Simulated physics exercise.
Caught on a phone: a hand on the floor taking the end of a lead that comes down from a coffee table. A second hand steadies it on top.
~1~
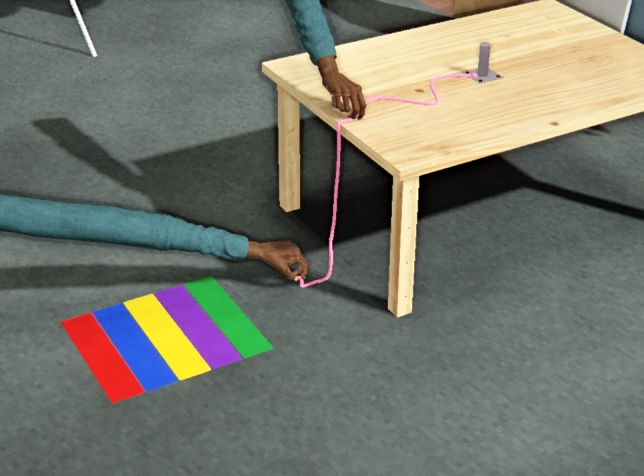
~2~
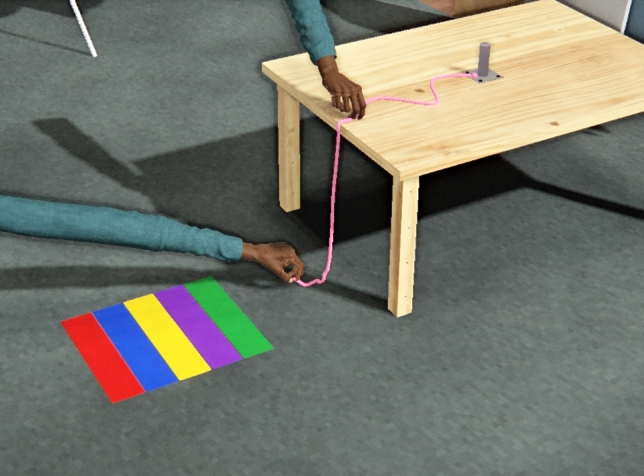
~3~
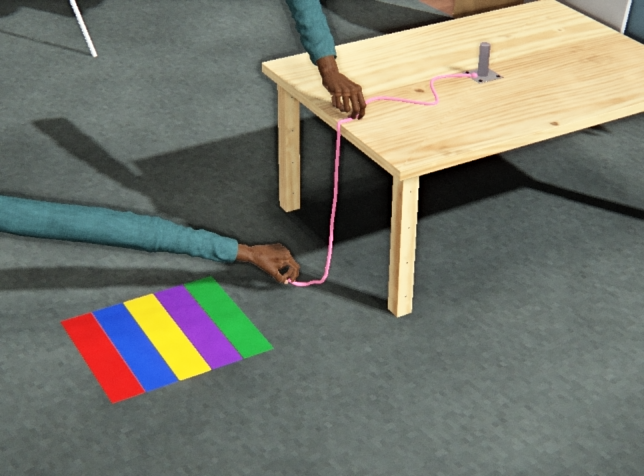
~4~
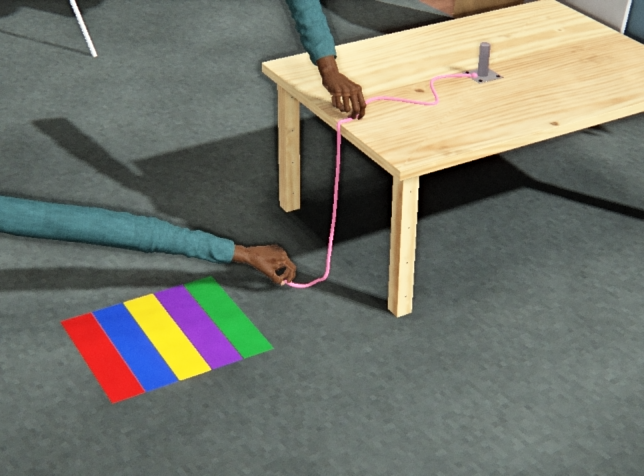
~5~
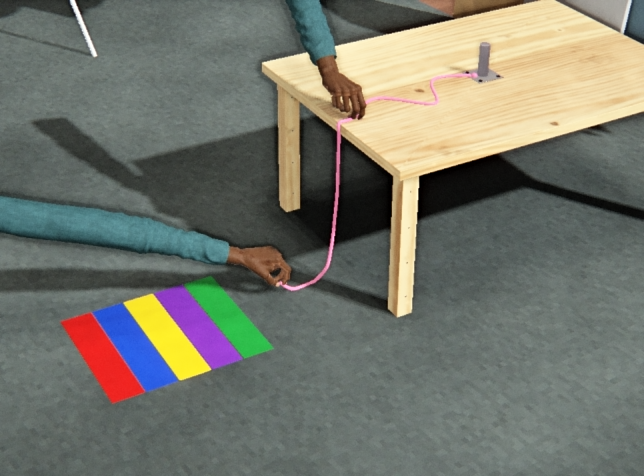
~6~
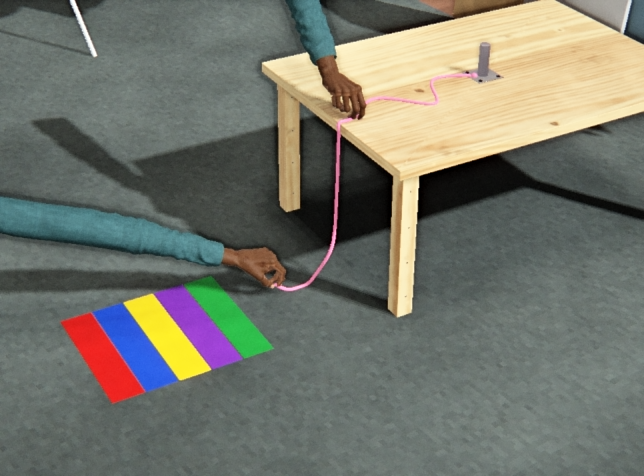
A hand near the floor draws the end of a pink cord slightly left.
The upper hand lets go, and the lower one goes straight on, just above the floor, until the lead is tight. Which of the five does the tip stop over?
It halts on the blue strip.
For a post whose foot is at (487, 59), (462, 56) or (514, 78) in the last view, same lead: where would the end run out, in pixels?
About (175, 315), (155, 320) and (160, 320).
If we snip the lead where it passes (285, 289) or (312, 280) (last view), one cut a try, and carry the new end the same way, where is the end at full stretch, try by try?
About (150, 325) and (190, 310).
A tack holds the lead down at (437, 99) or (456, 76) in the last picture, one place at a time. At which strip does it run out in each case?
Taking them in turn: Yellow; blue.
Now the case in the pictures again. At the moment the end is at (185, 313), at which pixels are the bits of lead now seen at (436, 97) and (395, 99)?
The first at (408, 98), the second at (363, 111).
Soon after, end near (185, 313); over purple.
After that, end near (151, 324); over yellow.
At the stop, end near (130, 330); over blue. Over blue.
